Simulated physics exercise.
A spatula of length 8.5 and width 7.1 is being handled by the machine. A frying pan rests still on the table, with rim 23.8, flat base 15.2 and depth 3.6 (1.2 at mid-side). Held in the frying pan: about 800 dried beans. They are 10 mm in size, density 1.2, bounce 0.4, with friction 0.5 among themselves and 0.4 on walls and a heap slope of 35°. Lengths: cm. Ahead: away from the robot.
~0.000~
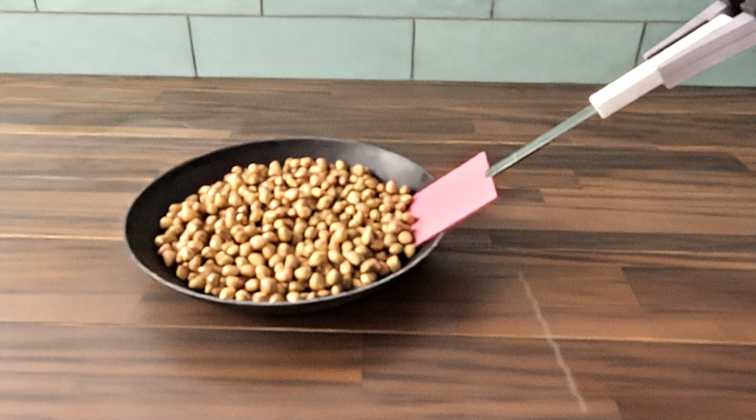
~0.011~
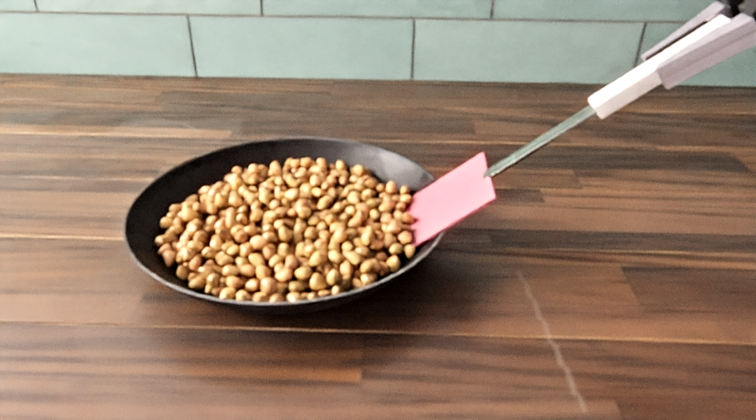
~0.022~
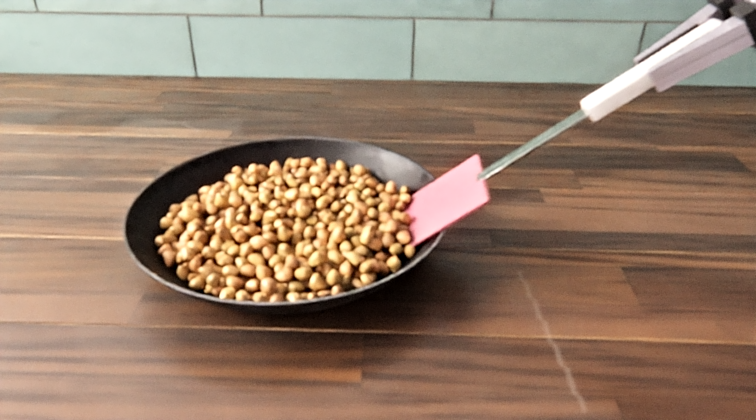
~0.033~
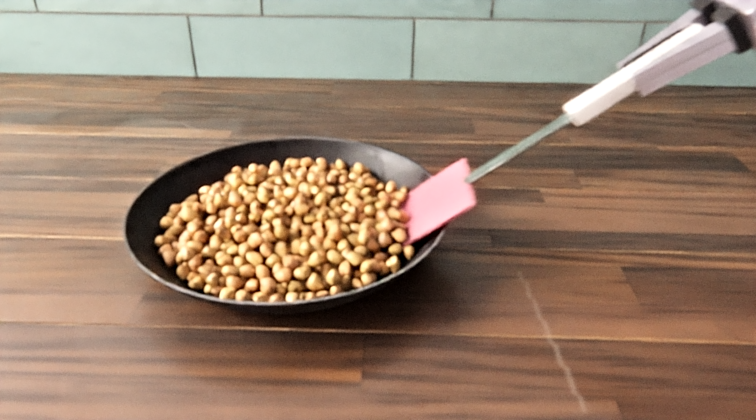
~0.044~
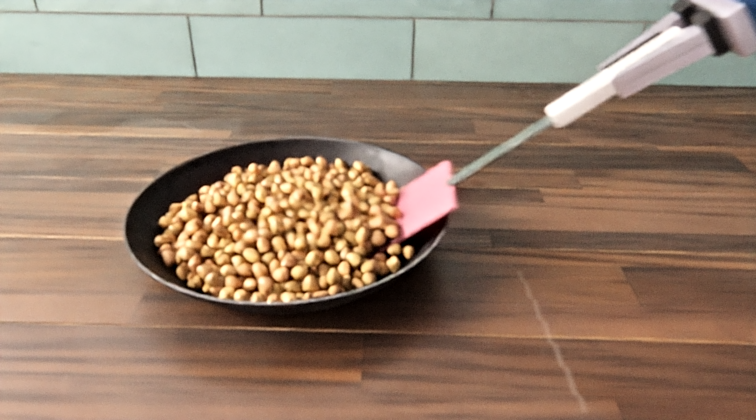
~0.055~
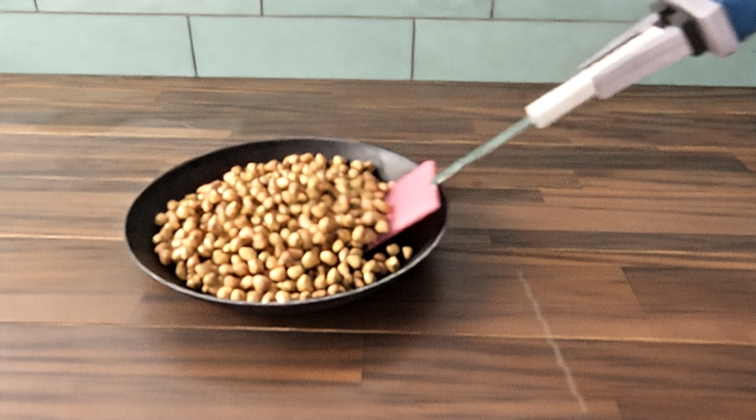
The footage shows a black frying pan of brown beans on a wooden table as a pink spatula held by a robotic arm rests at its right edge, then pushes leftward into the beans, heaping them slightly.
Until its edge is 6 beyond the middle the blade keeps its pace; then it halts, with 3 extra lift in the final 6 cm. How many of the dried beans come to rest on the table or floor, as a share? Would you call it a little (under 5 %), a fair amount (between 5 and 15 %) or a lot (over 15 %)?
A lot, over 15 %.
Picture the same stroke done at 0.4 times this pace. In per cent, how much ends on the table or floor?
Estimate: Approx. 5 %.
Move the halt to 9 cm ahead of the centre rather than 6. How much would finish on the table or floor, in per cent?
Roughly 35 %.
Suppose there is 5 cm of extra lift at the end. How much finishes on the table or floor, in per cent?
You'd expect near 25 percent of it there.
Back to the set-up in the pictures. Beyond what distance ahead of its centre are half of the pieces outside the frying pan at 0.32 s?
Distance ahead of centre: Approx. 20 cm.
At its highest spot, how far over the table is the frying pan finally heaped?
5.0 cm.
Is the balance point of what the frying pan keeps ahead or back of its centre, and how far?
Offset: About 3.0 cm, ahead.
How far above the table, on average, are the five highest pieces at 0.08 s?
6 cm.
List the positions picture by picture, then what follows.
In the first picture, spatula top edge at (491, 173), sloping 38°; upper third of the load around (296, 213), from x 160 to 410, top at y 165; 805 in the frying pan.
In the second picture, spatula top edge at (490, 174), sloping 38°; upper third of the load around (296, 213), from x 160 to 410, top at y 165.
In the third picture, spatula top edge at (483, 177), sloping 38°; upper third of the load around (298, 213), from x 160 to 410, top at y 165.
In the fourth picture, spatula top edge at (469, 180), sloping 38°; upper third of the load around (302, 210), from x 160 to 410, top at y 165.
In the fifth picture, spatula top edge at (452, 182), sloping 38°; upper third of the load around (300, 208), from x 160 to 410, top at y 160.
In the sixth picture, spatula top edge at (434, 182), sloping 38°; upper third of the load around (296, 207), from x 160 to 410, top at y 160; 805 in the frying pan.
After 0.08 s, sloping 38°, highest piece 6 above the table; 805 in the frying pan.
After 0.11 s, sloping 38°, highest piece 7 above the table; 805 in the frying pan.
After 0.32 s, sloping 38°, highest piece 8 above the table; 609 in the frying pan, 189 on the table or floor, 7 on the blade or in flight.
After 1.37 s, sloping 38°, highest piece 4 above the table; 609 in the frying pan, 196 on the table or floor.
At rest, 609 in the frying pan, 196 on the table or floor. That is 24 % on the table or floor.
